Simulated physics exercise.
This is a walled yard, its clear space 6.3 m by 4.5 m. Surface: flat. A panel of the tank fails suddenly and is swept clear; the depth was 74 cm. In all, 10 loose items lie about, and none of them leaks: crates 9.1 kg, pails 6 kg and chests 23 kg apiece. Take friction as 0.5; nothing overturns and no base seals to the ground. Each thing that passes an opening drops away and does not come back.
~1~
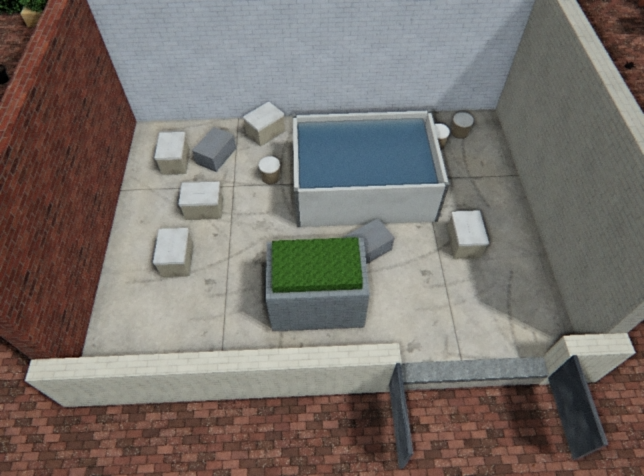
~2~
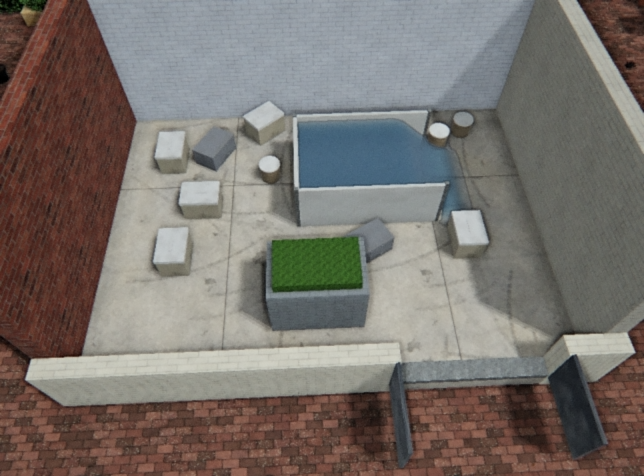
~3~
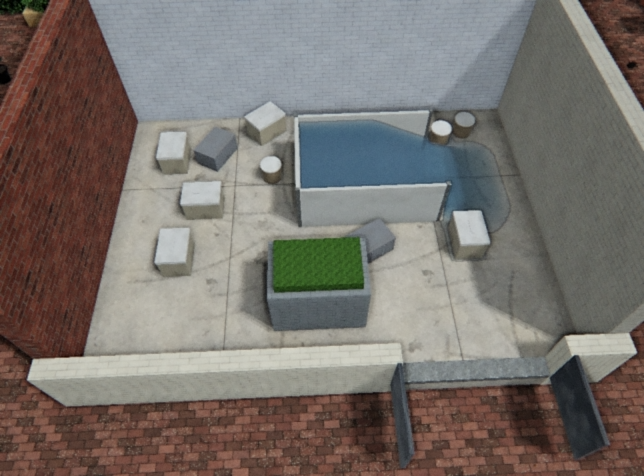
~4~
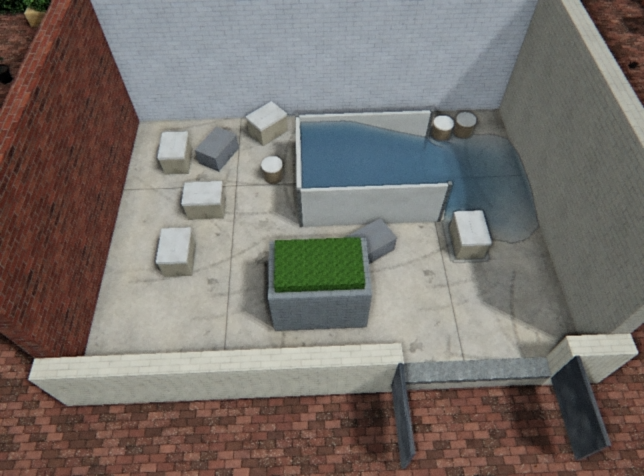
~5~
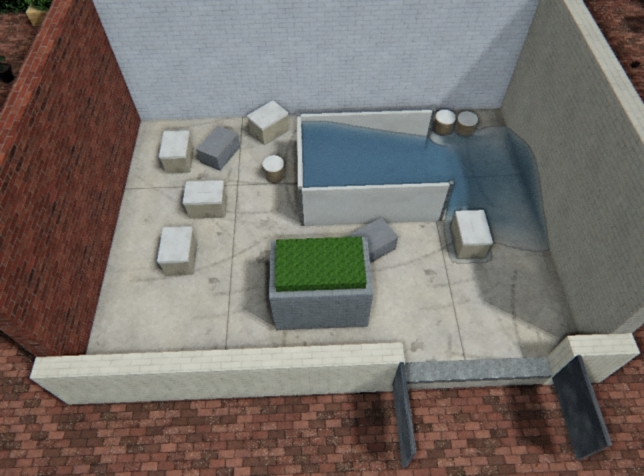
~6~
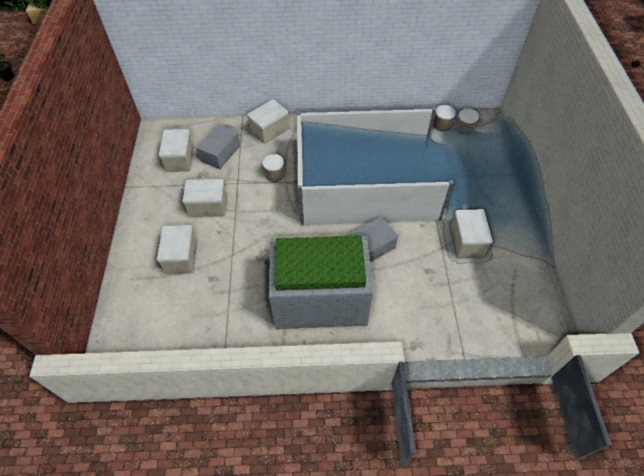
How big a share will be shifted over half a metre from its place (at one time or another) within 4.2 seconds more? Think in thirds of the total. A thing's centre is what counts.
I expect the share moved that far will be a third to two thirds.
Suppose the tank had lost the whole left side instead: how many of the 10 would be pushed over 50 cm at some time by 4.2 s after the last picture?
Result: 6 of them.
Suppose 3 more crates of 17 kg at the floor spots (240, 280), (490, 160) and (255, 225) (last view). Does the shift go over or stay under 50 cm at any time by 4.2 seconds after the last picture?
Answers in order are does not cross, crosses the line and does not cross.
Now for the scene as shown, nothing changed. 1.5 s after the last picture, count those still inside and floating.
1 of them.
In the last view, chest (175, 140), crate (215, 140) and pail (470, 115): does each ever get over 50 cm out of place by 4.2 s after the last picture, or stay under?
One by one: Above the line; above the line; above the line.
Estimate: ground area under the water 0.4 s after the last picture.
Roughly 7.0 m2.
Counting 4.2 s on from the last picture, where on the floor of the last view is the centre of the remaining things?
Mean position approx. (246, 197).
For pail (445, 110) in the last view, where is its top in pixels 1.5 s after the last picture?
Position: About (403, 127).
Then, 0.4 s after the last picture 1 of 10 are over 50 cm from their spots; 0 afloat.
Then, 1.5 s after the last picture 1 of 10 are over 50 cm from their spots; 1 afloat.
Then, 2.8 s after the last picture 3 of 10 are over 50 cm from their spots; 2 afloat.
Then, 4.2 s after the last picture 5 of 10 are over 50 cm from their spots, and 5 have been at some point; 4 afloat.
